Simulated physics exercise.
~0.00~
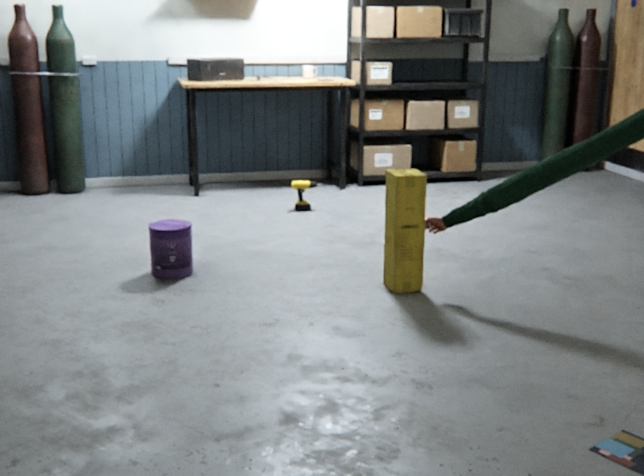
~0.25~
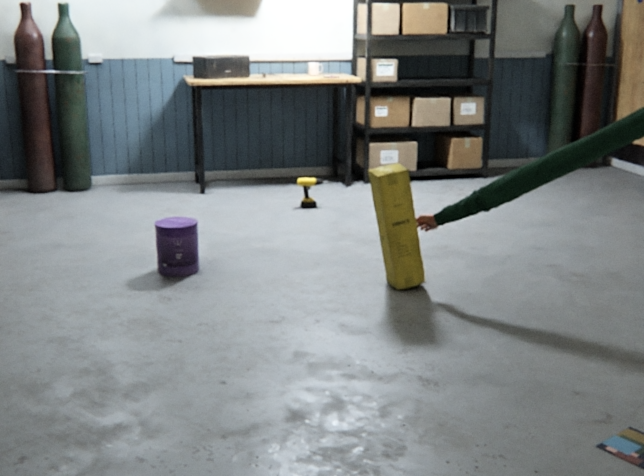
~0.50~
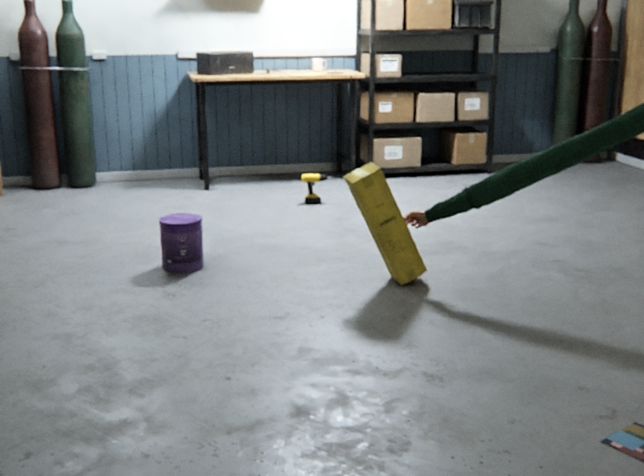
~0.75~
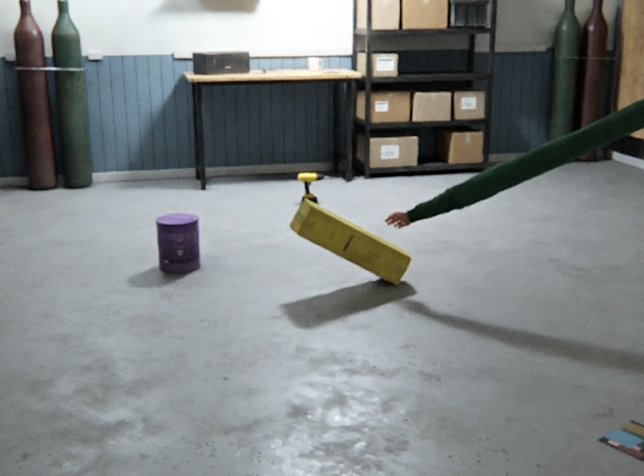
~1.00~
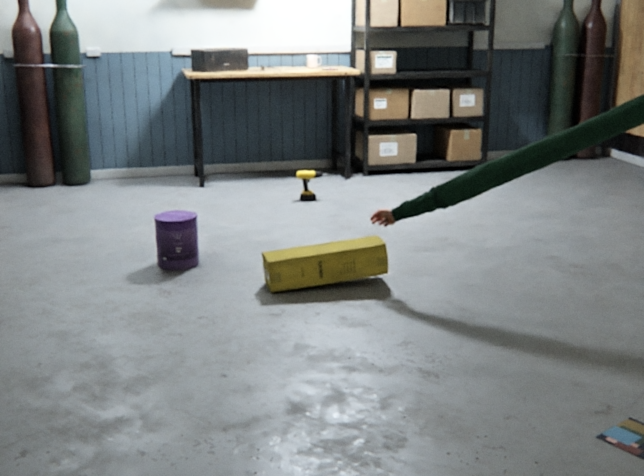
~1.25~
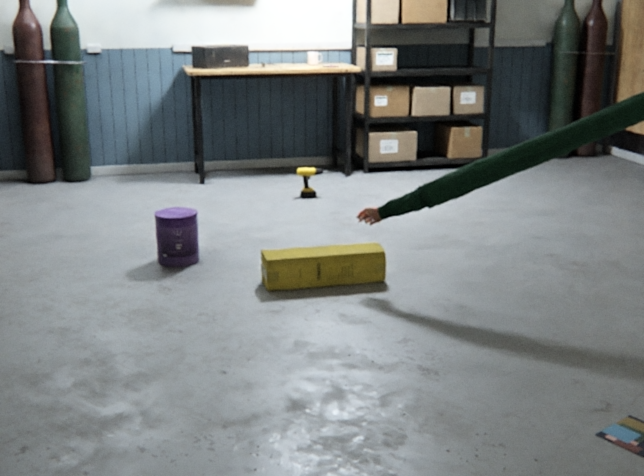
A hand on a long green-sleeved arm reached in from the right and pushed a tall yellow box, which leaned left, toppled and came to rest on its side on the gray floor, while the purple pail nearby stayed where it was.
